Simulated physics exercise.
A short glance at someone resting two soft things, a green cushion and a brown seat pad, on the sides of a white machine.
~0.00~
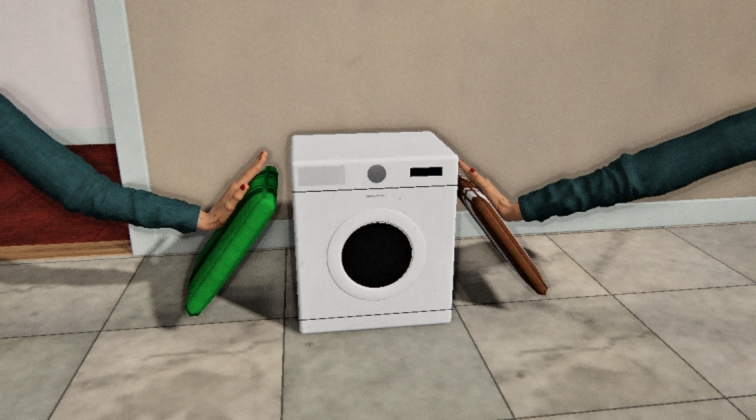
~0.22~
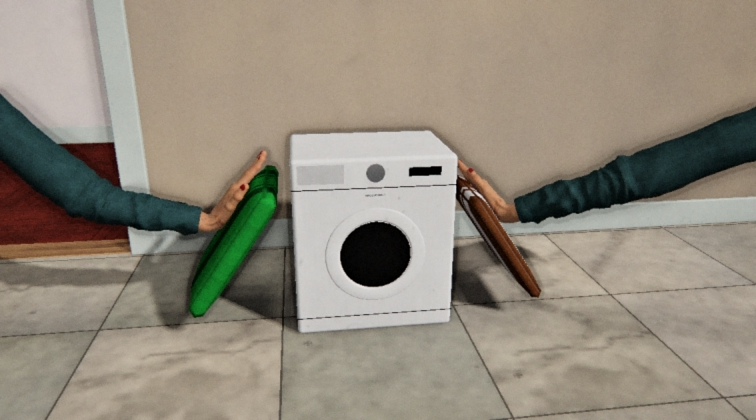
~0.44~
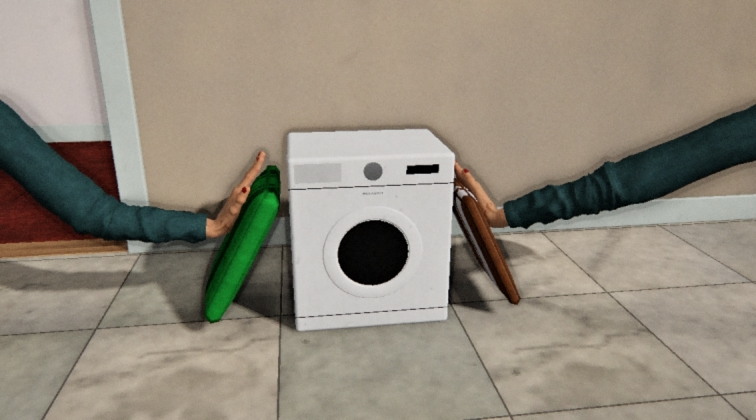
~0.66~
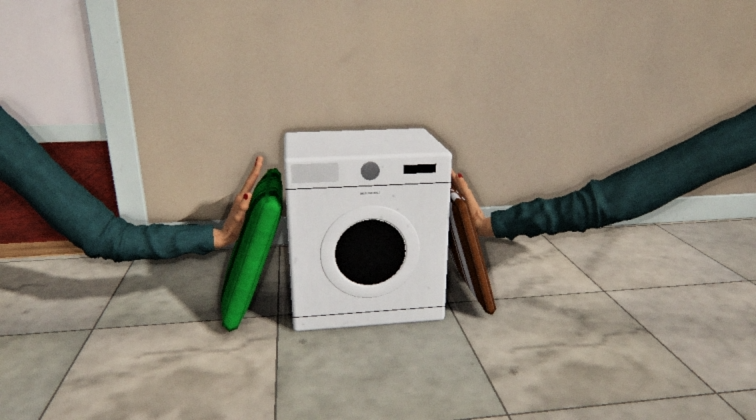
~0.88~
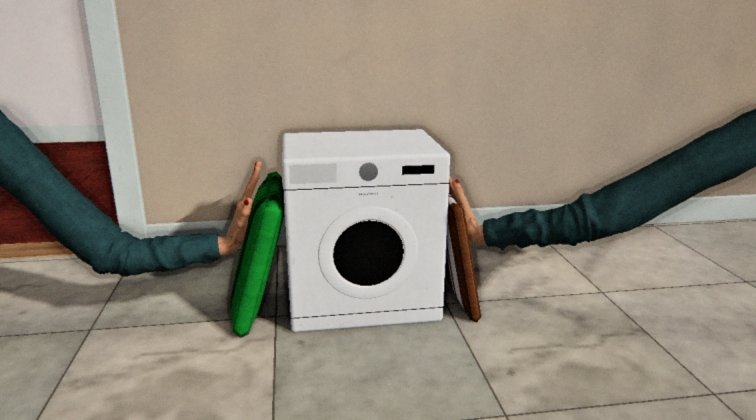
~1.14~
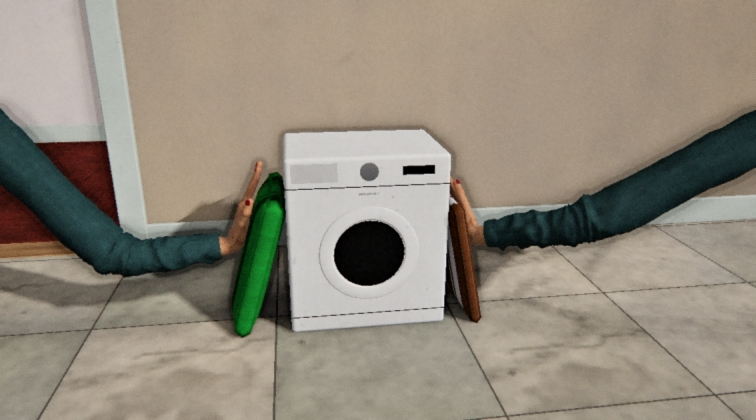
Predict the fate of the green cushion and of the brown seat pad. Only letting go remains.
The green cushion remains propped up. The brown seat pad remains propped up.
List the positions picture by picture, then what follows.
In the first picture, cushion foot (192, 312), head (269, 203); seat pad foot (543, 292), head (479, 205).
In the second picture, cushion foot (196, 314); seat pad foot (536, 294).
In the third picture, cushion foot (212, 319); seat pad foot (515, 301).
In the fourth picture, cushion foot (231, 327); seat pad foot (491, 311).
In the fifth picture, cushion foot (241, 333); seat pad foot (475, 319).
In the sixth picture, cushion foot (243, 333), head (275, 210), almost upright; seat pad foot (475, 319), head (459, 212), almost upright.
By 1.58 s, cushion still up near (261, 251); seat pad still up near (451, 244).
When it is over, cushion still up near (260, 251); seat pad still up near (451, 244). The green cushion holds its lean and the brown seat pad remains propped up.
